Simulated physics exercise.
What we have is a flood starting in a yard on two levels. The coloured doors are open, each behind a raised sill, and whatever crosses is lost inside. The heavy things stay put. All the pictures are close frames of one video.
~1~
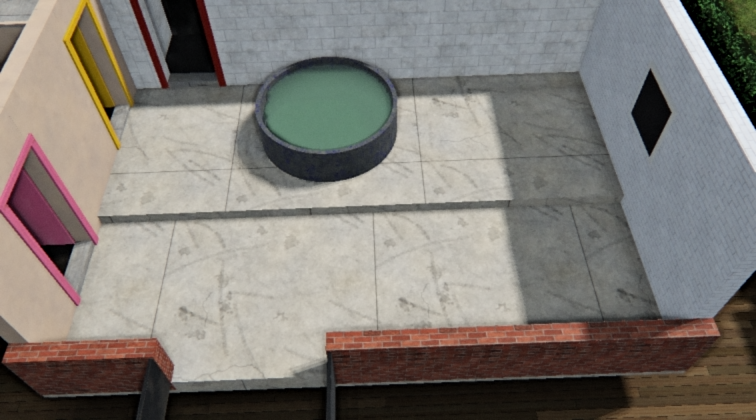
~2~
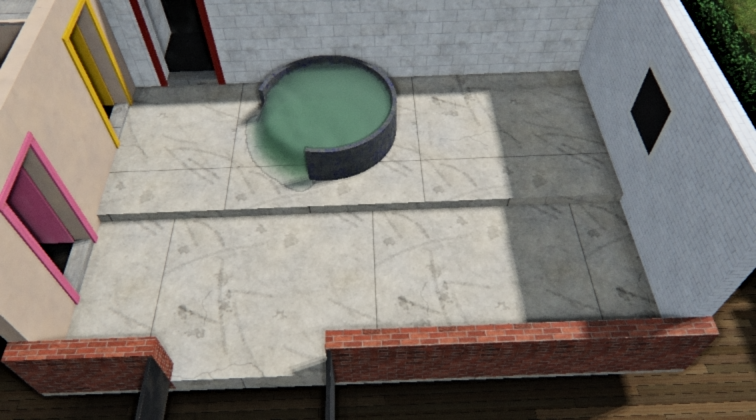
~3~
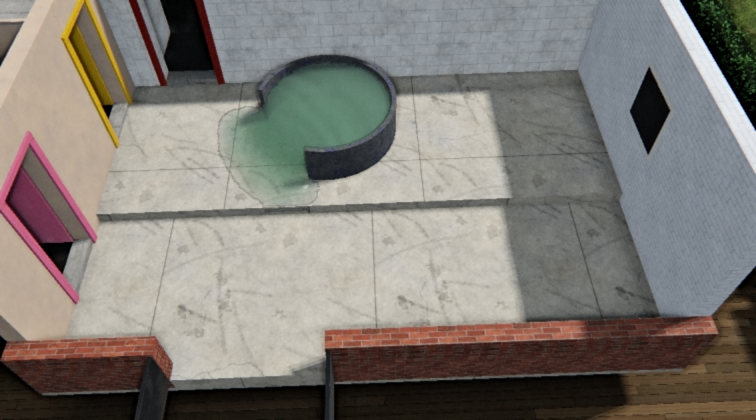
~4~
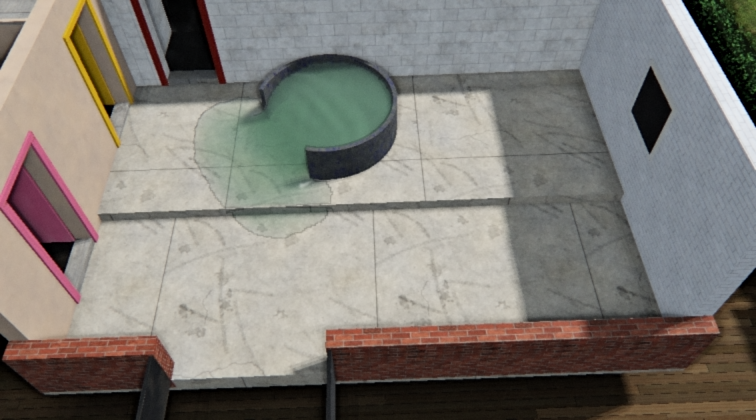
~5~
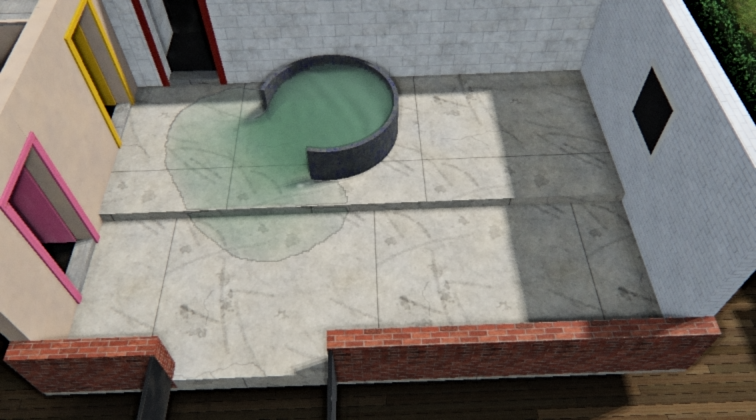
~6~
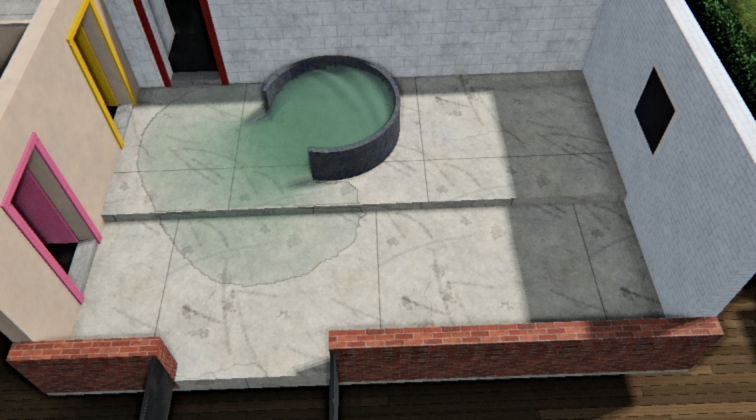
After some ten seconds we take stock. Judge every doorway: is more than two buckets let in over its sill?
In order: The yellow door sees more than two pails; the red door sees two pails or less; the pink door sees more than two pails.
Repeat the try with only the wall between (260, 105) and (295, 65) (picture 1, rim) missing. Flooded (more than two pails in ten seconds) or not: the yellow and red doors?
Then: The yellow one floods; the red one floods.
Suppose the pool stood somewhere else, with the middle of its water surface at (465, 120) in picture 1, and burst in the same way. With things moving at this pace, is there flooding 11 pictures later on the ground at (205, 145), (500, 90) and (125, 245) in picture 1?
Going through the three places: In the spill, out of reach, in the spill.
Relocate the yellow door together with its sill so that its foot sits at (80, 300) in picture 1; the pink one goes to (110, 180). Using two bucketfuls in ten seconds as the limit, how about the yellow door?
Note - yellow one: Beyond the mark.
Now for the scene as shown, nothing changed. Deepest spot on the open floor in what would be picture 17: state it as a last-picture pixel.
About at (63, 367).
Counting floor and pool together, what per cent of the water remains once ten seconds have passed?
Estimate: Some 74 %.
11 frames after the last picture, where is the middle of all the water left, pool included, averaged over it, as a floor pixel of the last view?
My guess is about (230, 182).
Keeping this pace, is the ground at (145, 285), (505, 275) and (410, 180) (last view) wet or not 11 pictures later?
Point by point: Inundated, not yet wet, not yet wet.
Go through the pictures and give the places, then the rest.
The first picture shows the round pool at (327, 106) is whole and still.
In the second picture, water pours out at (270, 146) and has run to a hidden place.
In the third picture, the front is at (233, 114), out from the gap at (270, 148).
In the fourth picture, the front is at (205, 117), out from the gap at (271, 148).
In the fifth picture, the front is at (191, 109), out from the gap at (272, 149).
In the sixth picture, the front is at (159, 118), out from the gap at (274, 149).
A moment on, water covers 35 % of the floor; the yellow door under two buckets in, the red door wet at the sill, nothing in, the pink door wet at the sill, nothing in.
Next, water covers 35 % of the floor; the yellow door over two buckets in, the red door wet at the sill, nothing in, the pink door under two buckets in.
Then, water covers 35 % of the floor; the yellow door far over two buckets in, the red door wet at the sill, nothing in, the pink door over two buckets in.
Later, water covers 60 % of the floor; the yellow door far over two buckets in, the red door wet at the sill, nothing in, the pink door over two buckets in.
In the end, water covers 70 % of the floor; the yellow door far over two buckets in, the red door wet at the sill, nothing in, the pink door over two buckets in.
